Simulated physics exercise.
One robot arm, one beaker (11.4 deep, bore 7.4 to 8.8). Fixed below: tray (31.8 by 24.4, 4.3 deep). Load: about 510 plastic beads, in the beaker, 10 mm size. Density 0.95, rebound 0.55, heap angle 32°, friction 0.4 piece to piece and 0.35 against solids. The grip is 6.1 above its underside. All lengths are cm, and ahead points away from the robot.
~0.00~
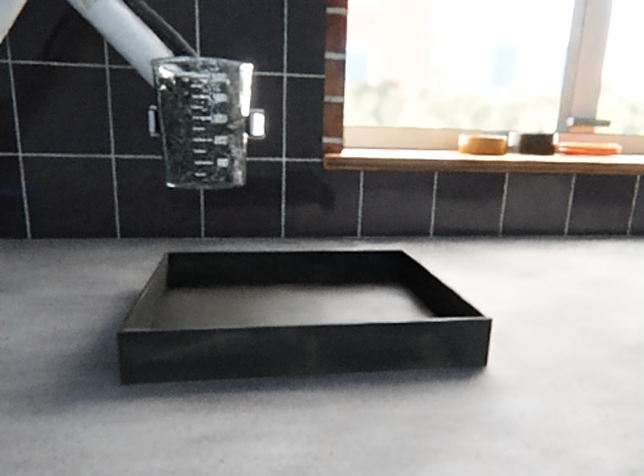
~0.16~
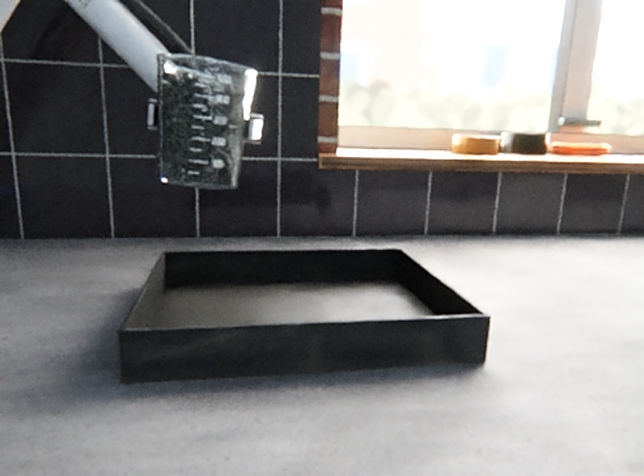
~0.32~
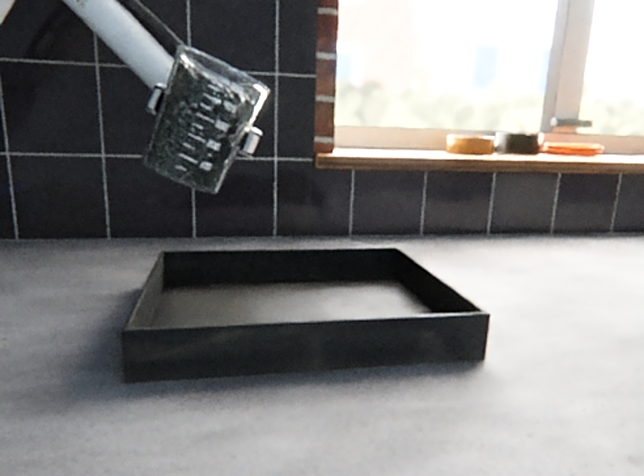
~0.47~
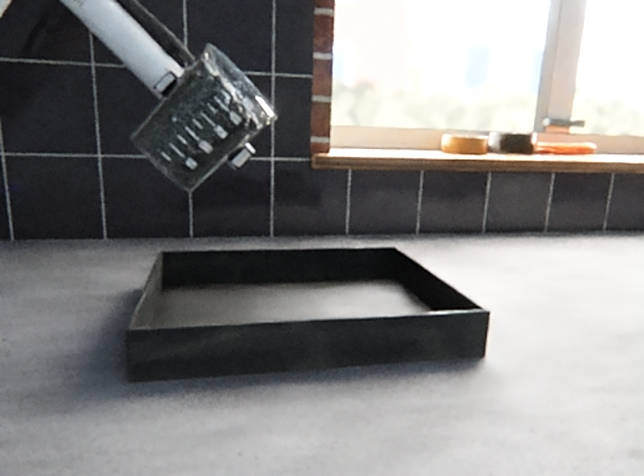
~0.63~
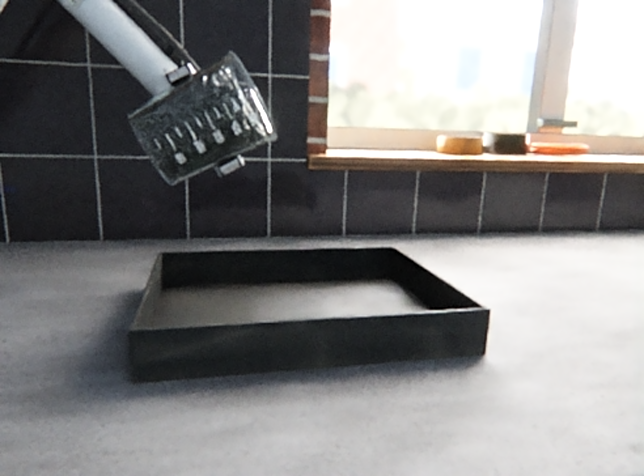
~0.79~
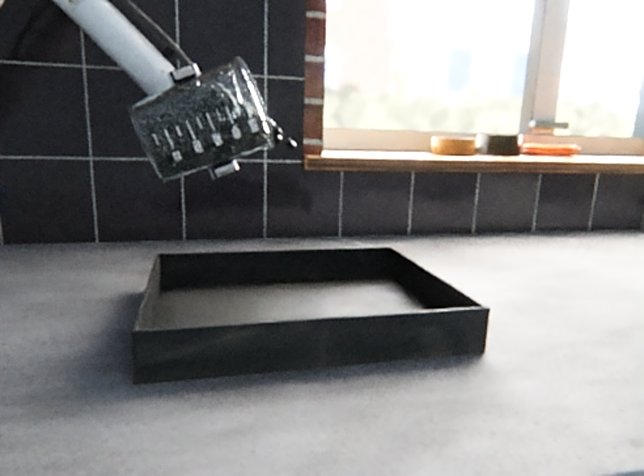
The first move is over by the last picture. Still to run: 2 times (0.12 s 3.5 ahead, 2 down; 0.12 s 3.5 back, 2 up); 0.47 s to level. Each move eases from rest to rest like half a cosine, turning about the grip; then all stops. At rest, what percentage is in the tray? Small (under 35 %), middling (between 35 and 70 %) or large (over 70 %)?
In the tray the share is small, under 35 %.
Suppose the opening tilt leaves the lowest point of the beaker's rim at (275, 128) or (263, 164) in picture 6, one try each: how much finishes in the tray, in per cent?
About 10 and 65 per cent.
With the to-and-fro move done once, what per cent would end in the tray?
It would be near 20 per cent.
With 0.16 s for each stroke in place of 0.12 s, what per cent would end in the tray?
Then about 20 per cent.
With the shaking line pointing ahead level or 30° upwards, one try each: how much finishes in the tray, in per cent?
Some 45 and 55 per cent.
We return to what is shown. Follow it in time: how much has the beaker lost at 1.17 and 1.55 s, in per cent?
About 15, 25.
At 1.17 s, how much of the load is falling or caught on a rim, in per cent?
Some 1 per cent.
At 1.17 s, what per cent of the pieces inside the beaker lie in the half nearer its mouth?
Roughly 50 per cent.
After 1.17 s, tilted 68° forward, highest piece 21 above the table; 430 in the beaker, 76 in the tray, 5 in flight or on a rim.
After 1.55 s, tilted 24° forward, highest piece 25 above the table; 372 in the beaker, 138 in the tray, 1 on the table or floor.
After 1.94 s, level, highest piece 26 above the table; 371 in the beaker, 139 in the tray, 1 on the table or floor.
After 2.99 s, level, highest piece 25 above the table; 371 in the beaker, 139 in the tray, 1 on the table or floor.
In the end, 371 in the beaker, 139 in the tray, 1 on the table or floor. That is 27 % in the tray.
